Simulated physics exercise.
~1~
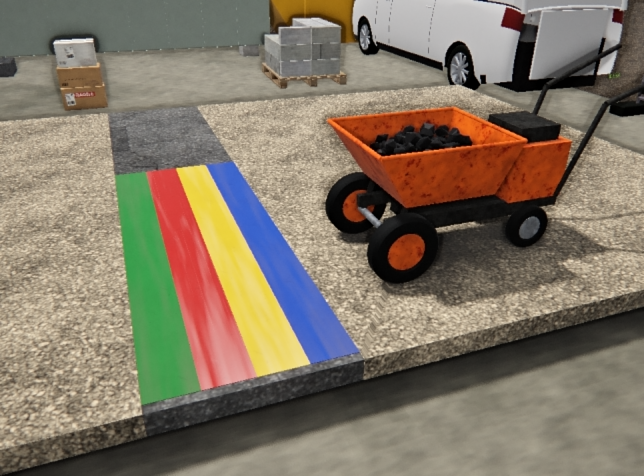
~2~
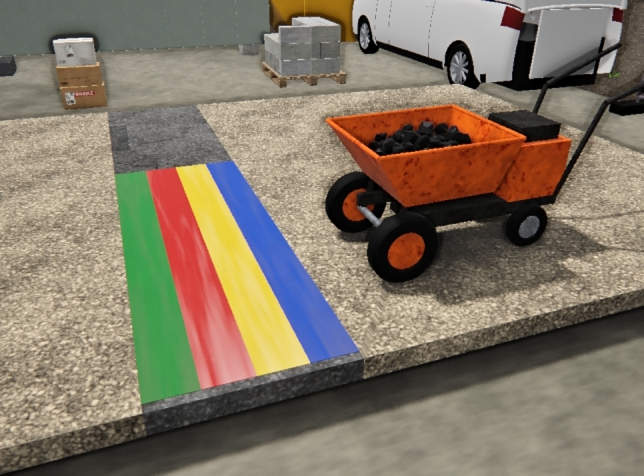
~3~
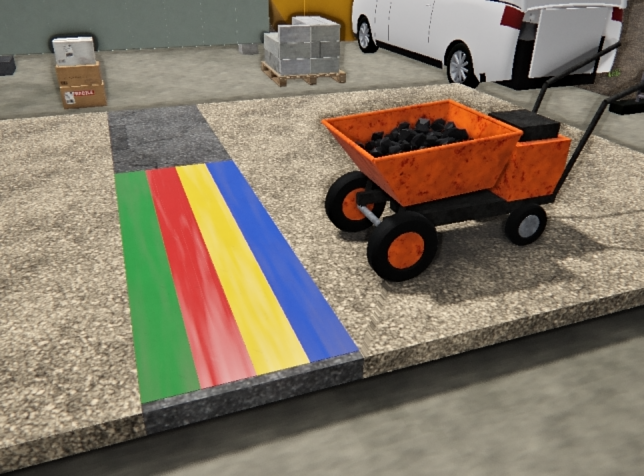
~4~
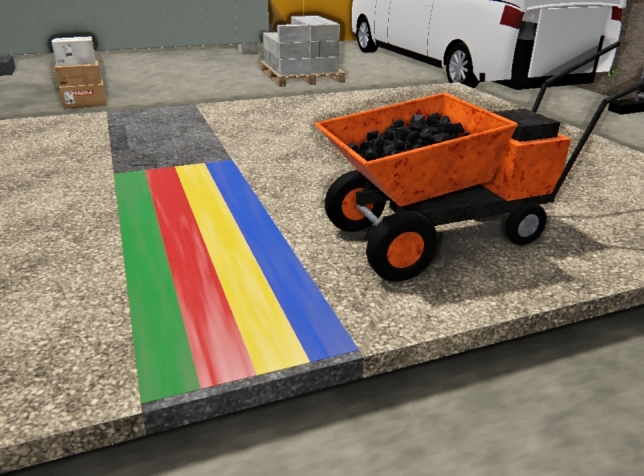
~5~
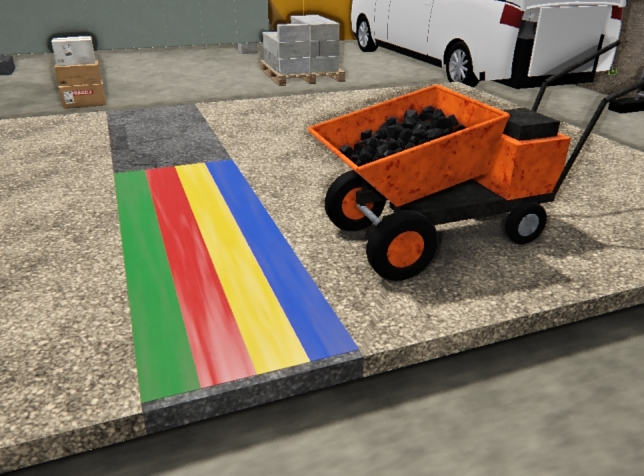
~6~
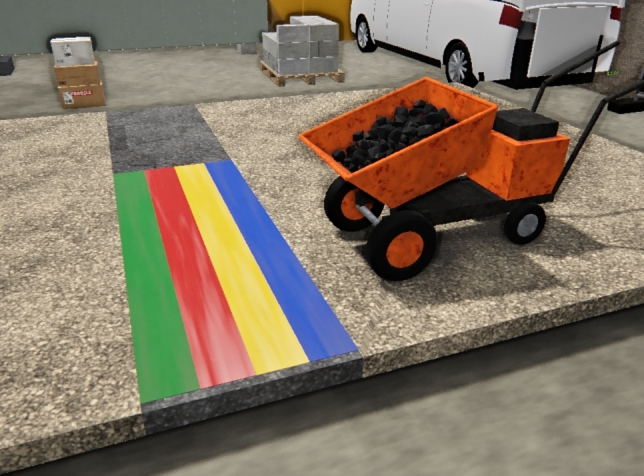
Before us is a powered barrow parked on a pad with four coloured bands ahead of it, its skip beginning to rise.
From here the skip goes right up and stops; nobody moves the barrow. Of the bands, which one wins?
The yellow band wins.
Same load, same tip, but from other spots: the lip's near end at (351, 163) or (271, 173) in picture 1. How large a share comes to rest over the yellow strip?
You'd see around 30 per cent the first time and around 0 per cent the second.
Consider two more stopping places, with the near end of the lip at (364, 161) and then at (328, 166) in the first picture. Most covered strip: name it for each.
First spot: The yellow strip; second spot: The red one.
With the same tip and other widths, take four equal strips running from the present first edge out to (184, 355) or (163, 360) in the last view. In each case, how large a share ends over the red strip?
The first painting gives around 20 per cent, the second around 20 per cent.
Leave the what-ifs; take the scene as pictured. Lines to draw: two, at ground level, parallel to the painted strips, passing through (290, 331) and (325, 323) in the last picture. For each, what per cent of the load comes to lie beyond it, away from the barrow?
About 60 percent, then about 70 percent.
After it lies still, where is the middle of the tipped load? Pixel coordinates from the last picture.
Around (240, 272).
Soon, skip tipped steeply; all in the skip.
A while on, skip tipped right over; most in the skip; a small part over the blue strip; a small part over the yellow strip.
Towards the end, skip tipped right over; about a quarter in the skip; about a quarter over the blue strip; about a third over the yellow strip; a small part over the red strip; a stray few over the green strip; a stray few off the paint.
Finally, skip tipped right over; about a quarter in the skip; about a quarter over the blue strip; about a third over the yellow strip; a small part over the red strip; a small part over the green strip; a stray few off the paint.
